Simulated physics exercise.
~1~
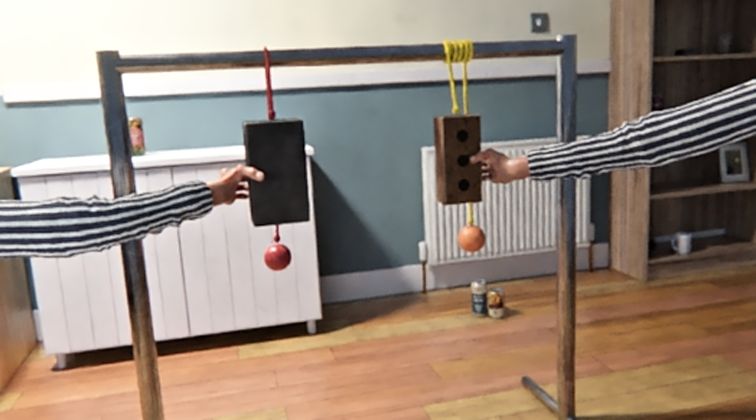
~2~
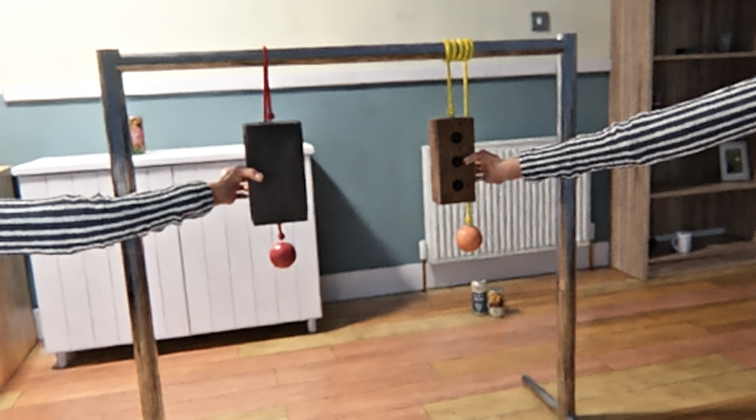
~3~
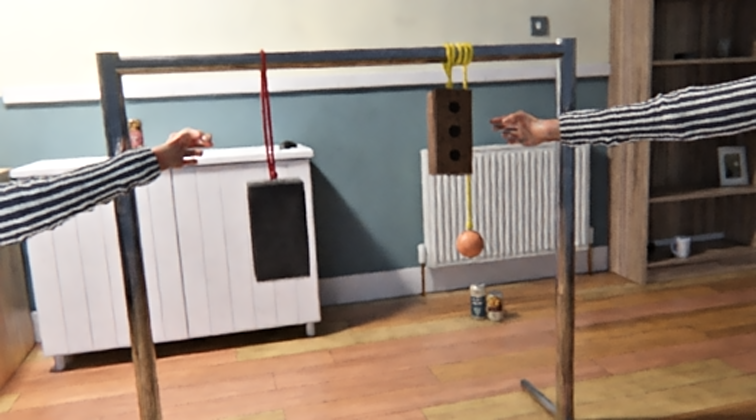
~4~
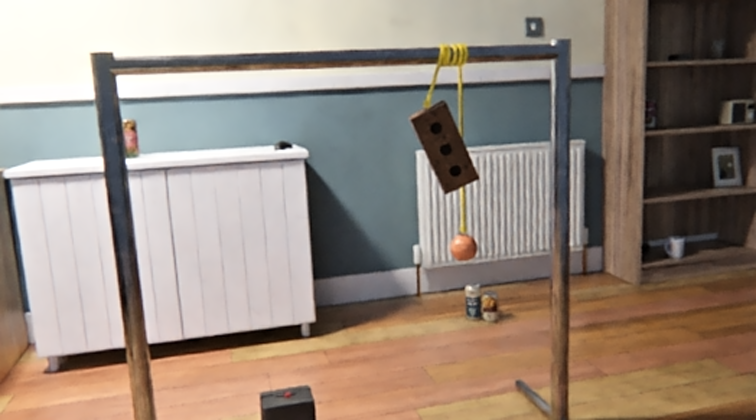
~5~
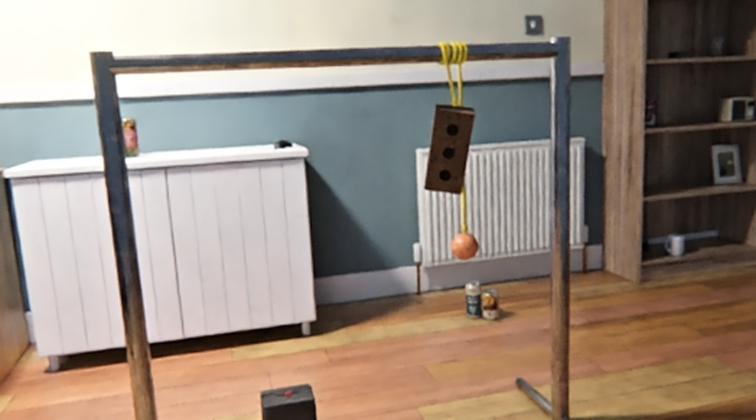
At first, two hands in striped sleeves steady a black case on a red cord and a brown brick on a yellow cord, both hanging from a rail with a small ball below each. The red cord simply passes over the rail, while the yellow one is wrapped around it several times. The hands let go and draw back, and the black case drops, pulling its cord along. The brick stays up, tilting and swinging a little beside its cord. Finally, the case rests on the floor while the brick still hangs above the orange ball.
